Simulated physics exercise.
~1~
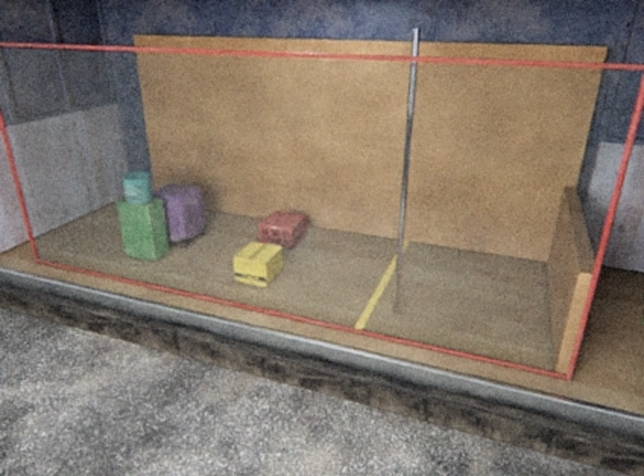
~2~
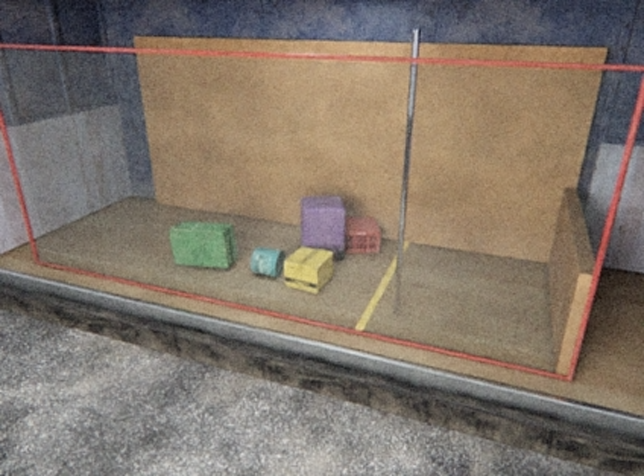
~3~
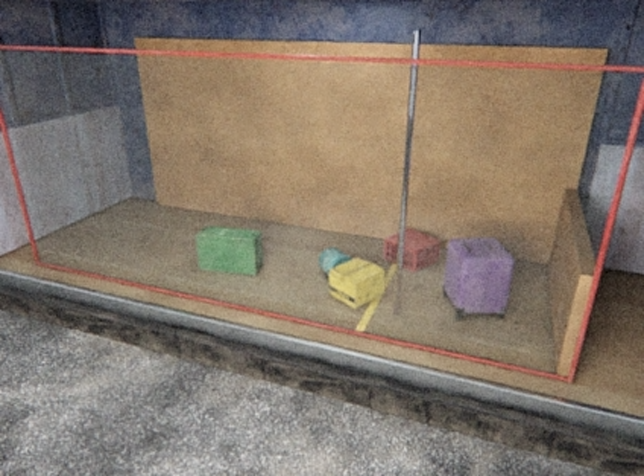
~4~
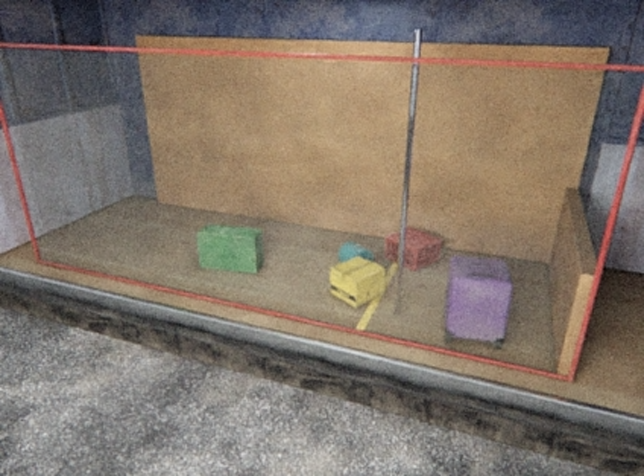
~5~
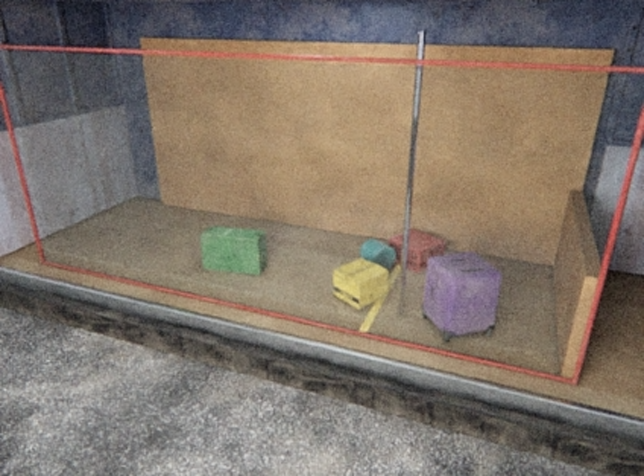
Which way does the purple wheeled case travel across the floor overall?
It rolls to the right, going past the pole and the yellow line, and stays on that side despite drifting back a little.
